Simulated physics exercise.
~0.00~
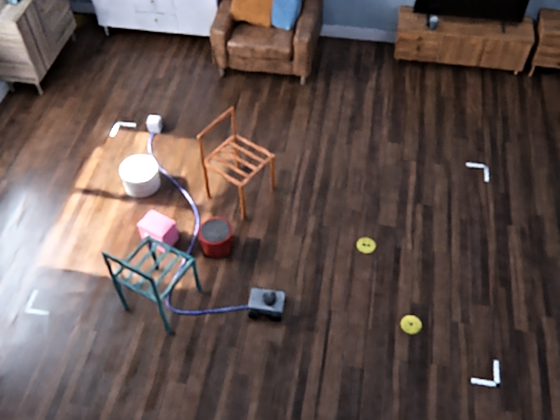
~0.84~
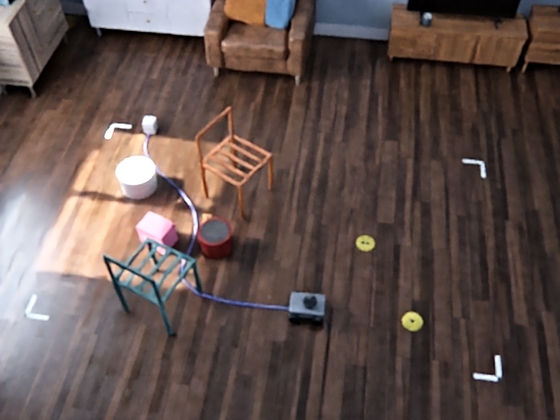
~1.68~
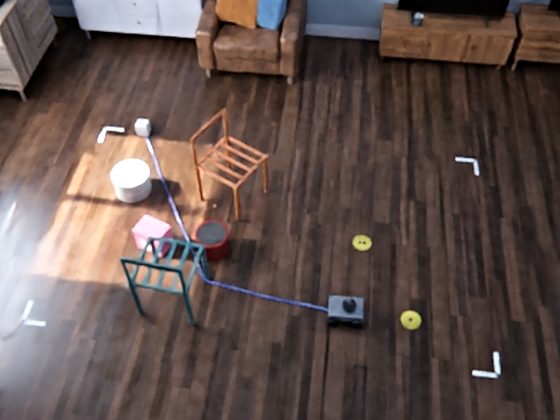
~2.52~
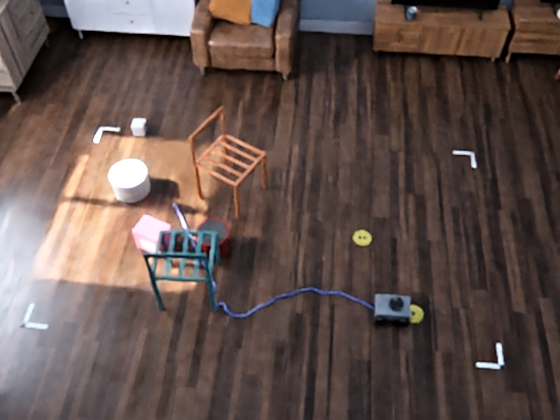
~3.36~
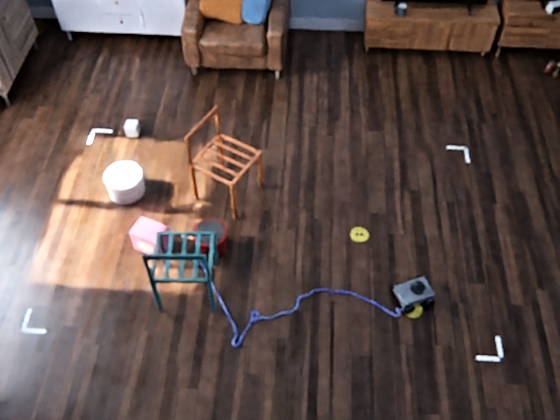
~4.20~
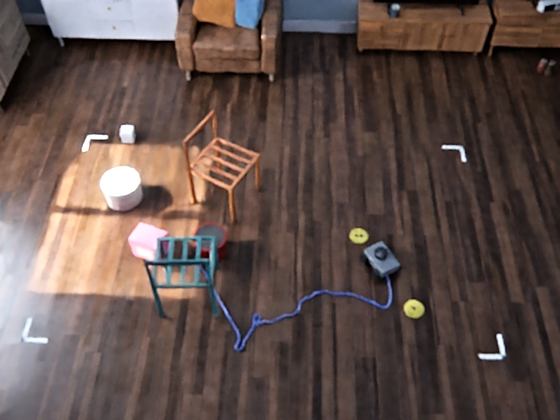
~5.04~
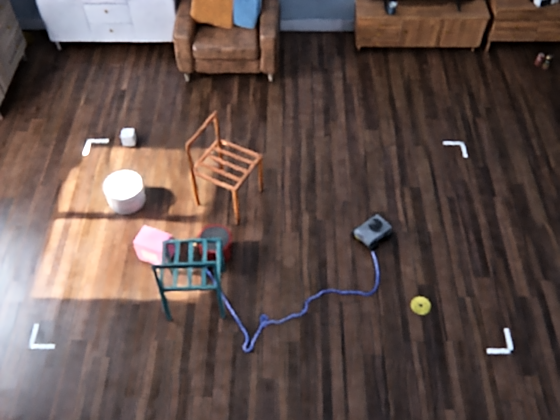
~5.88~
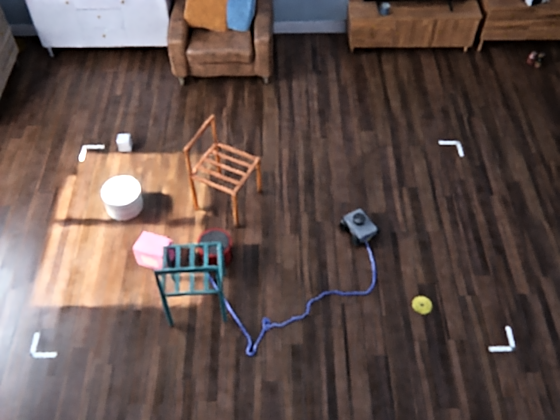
A little gray cart trailing a purple cord drove right across the wooden floor, dragging the teal chair a short way and pulling the plug free, then turned back up and left past the yellow markers and stopped, its cord lying slack behind it.
